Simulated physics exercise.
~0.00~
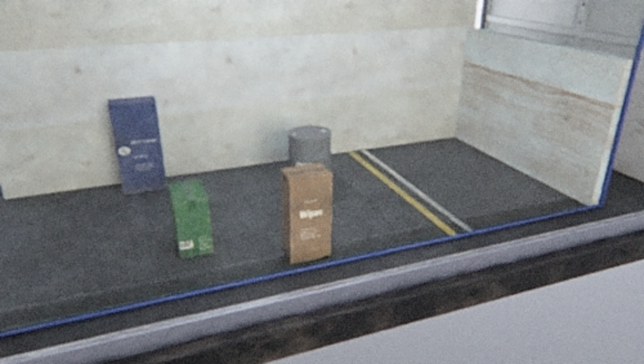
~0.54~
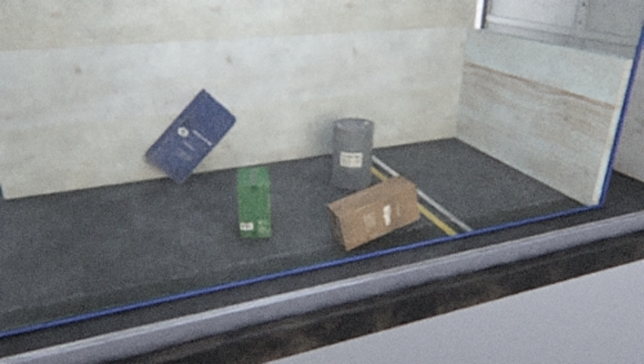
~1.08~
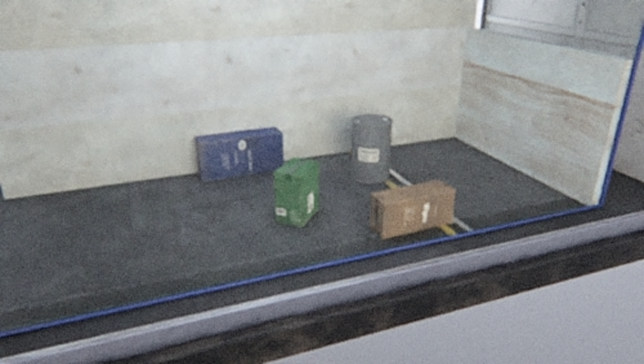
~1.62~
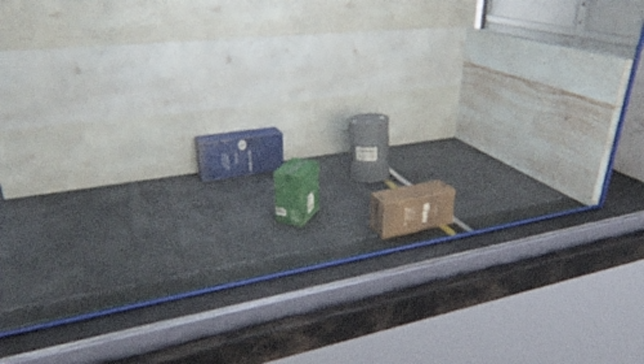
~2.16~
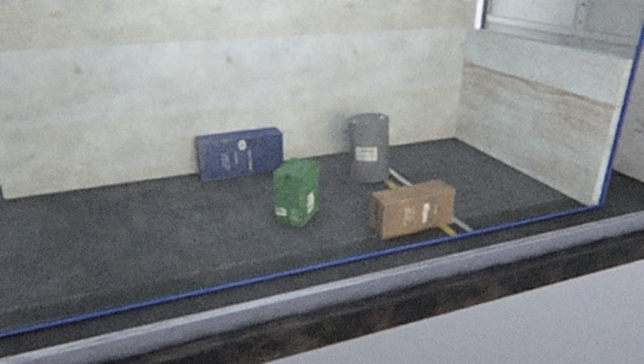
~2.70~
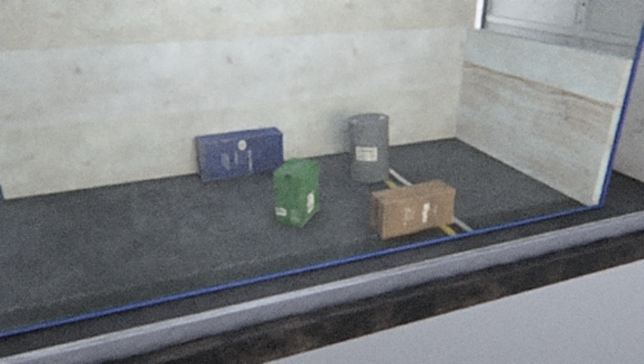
In the video, a green pack, a grey drum and two tall boxes, one blue and one brown, shift right across a dark floor; the boxes topple onto their sides while the pack and drum end upright, and all four then lie still.
